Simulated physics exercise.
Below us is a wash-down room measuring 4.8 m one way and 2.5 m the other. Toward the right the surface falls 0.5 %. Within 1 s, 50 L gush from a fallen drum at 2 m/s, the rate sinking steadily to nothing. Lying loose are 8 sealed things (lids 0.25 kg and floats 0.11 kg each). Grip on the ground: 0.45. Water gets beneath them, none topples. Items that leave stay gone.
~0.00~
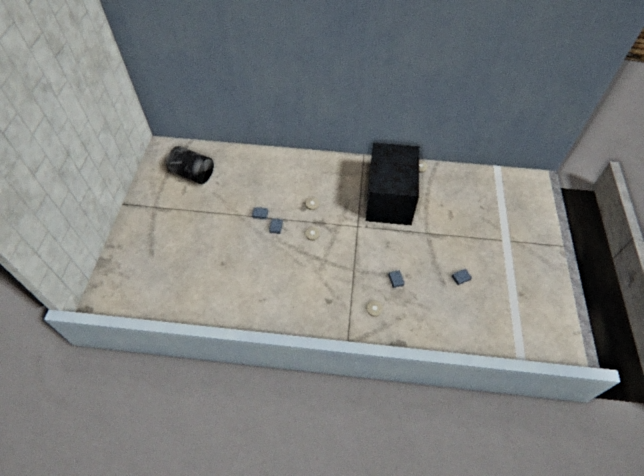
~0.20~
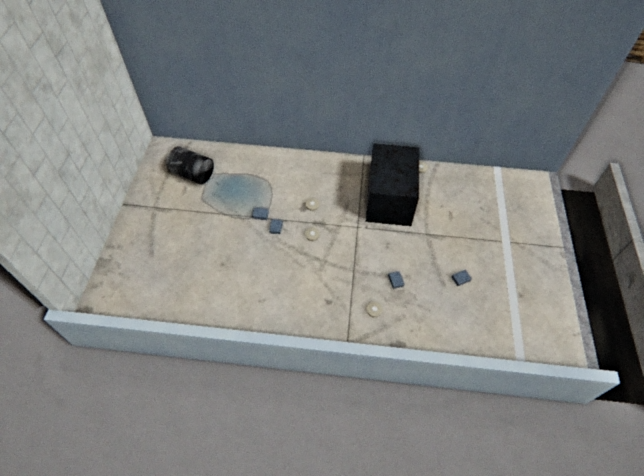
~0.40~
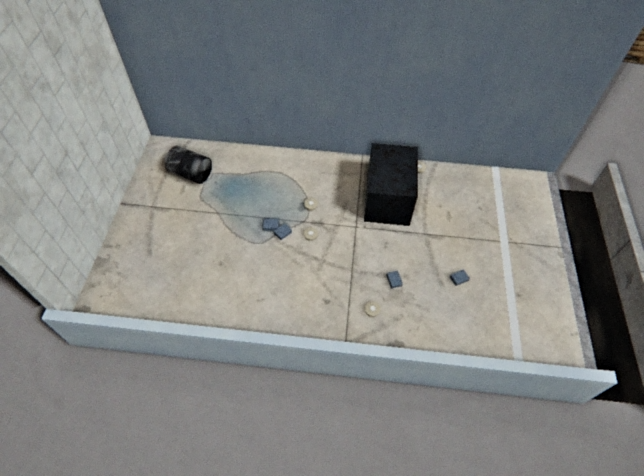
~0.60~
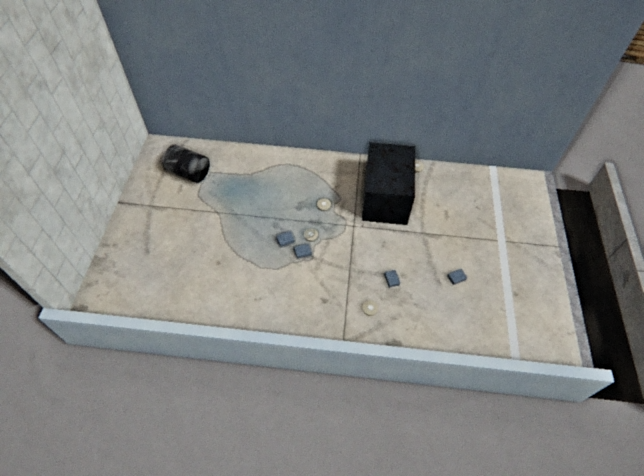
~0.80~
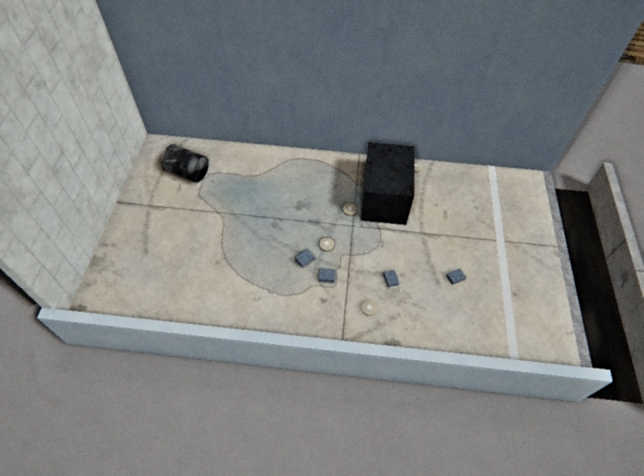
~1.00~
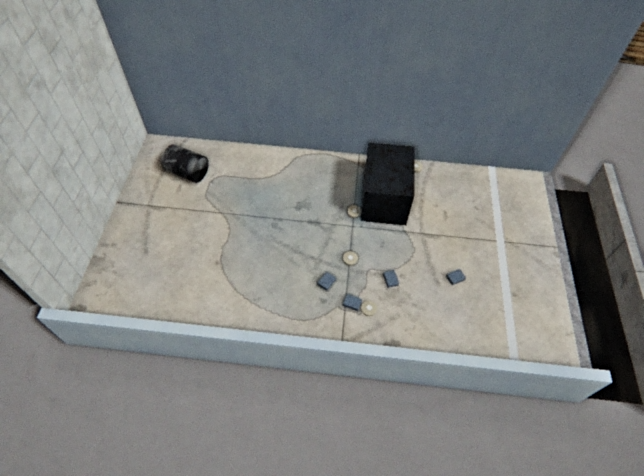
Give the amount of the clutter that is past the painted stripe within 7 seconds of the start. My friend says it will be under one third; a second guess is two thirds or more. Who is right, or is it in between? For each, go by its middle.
The second guess is right.
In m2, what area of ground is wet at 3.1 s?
I'd put it close to 3.5 m2.
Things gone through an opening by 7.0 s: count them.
Total: 6.
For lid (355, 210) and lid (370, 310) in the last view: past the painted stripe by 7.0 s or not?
The first one fails and the second one succeeds.
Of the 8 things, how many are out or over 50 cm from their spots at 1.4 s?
4 in all.
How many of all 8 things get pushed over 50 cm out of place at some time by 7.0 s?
Count: 7.
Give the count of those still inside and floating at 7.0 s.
Count: 0.
After 1.4 s 0 of 8 are over the mark; 3 afloat.
After 3.1 s 4 of 8 are over the mark; 4 afloat.
After 4.9 s 6 of 8 are over the mark; 1 afloat.
After 7.0 s 6 of 8 are over the mark; 0 afloat.
